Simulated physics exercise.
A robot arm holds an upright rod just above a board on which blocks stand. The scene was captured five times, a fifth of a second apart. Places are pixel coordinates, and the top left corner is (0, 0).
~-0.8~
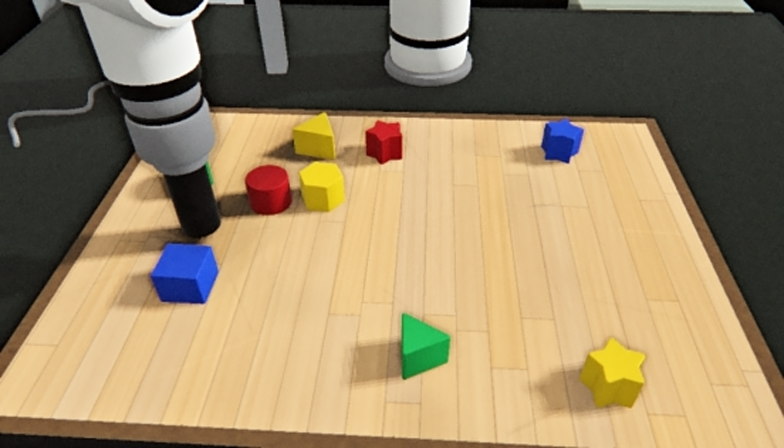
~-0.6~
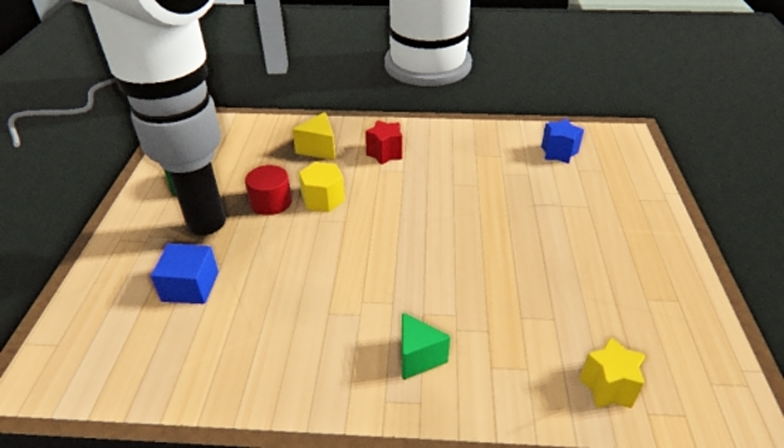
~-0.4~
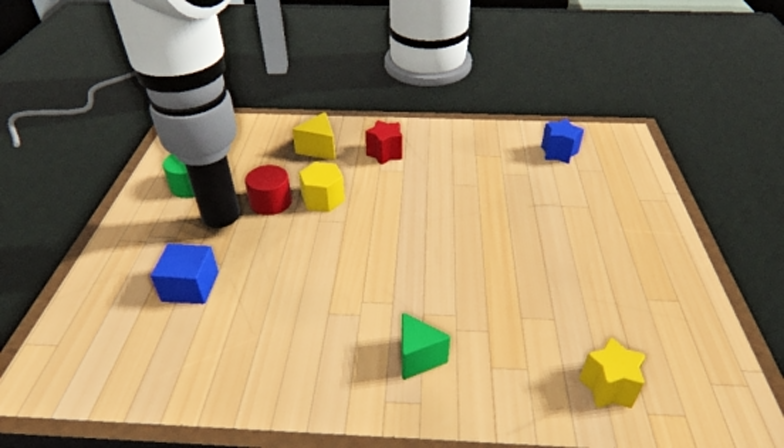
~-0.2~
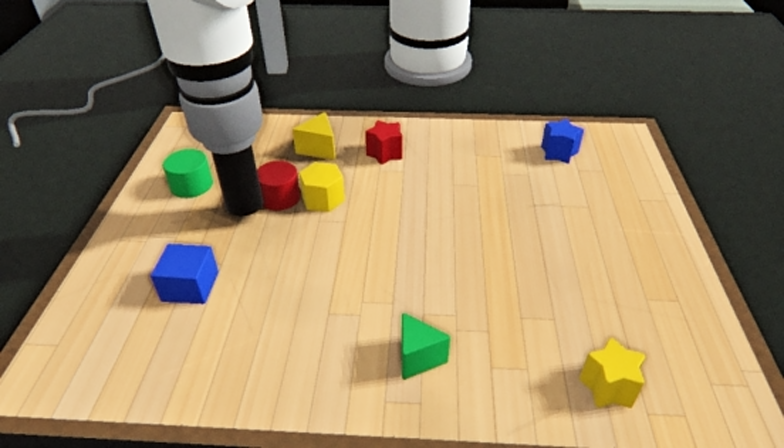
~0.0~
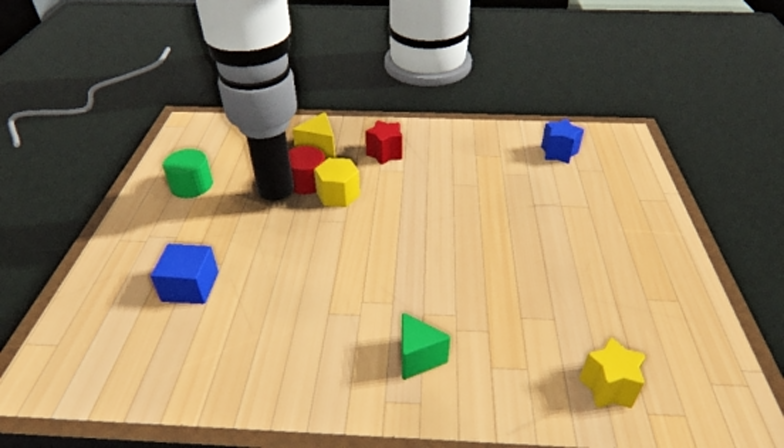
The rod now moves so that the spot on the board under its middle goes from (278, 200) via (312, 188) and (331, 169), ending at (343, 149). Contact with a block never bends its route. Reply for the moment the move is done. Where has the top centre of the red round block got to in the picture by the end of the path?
Around (365, 110).
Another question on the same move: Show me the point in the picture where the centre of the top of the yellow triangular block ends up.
It should be at (321, 114) by then.
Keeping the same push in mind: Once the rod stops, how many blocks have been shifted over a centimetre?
By the end, three or more blocks will have moved.
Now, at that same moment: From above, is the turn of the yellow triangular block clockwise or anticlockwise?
Its spin: Anticlockwise.
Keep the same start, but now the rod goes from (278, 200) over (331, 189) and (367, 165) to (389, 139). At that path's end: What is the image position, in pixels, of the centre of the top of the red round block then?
Final place: (358, 107).
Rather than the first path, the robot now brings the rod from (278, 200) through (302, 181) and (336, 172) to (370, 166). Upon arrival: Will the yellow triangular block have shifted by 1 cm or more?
In short: Yes.
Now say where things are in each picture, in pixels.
In the first frame, tip of the rod (202, 226), middles of tops, red round block (266, 177), yellow triangular block (317, 125), yellow hexagonal block (320, 174), red star-shaped block (385, 129).
In the second frame, rod (207, 223), nothing pushed.
In the third frame, rod (221, 216), nothing pushed.
In the fourth frame, rod (245, 205), red round block (276, 172).
In the fifth frame, rod (276, 190), red round block (303, 157), yellow triangular block (317, 125), yellow hexagonal block (336, 169), red star-shaped block (385, 129).
What follows on the original path. One third of the way, rod (311, 178); red round block (330, 143); yellow triangular block (318, 124), turned 15° anticlockwise; yellow hexagonal block (347, 168), turned 25° clockwise.
Two thirds of the way, rod (330, 158); red round block (349, 125); yellow triangular block (323, 116), turned 75° anticlockwise; yellow hexagonal block (352, 166), turned 45° clockwise.
At the end, rod (342, 140); red round block (365, 110); yellow triangular block (321, 114), turned 75° anticlockwise; yellow hexagonal block (352, 166), turned 45° clockwise; red star-shaped block (389, 128), turned 15° clockwise.
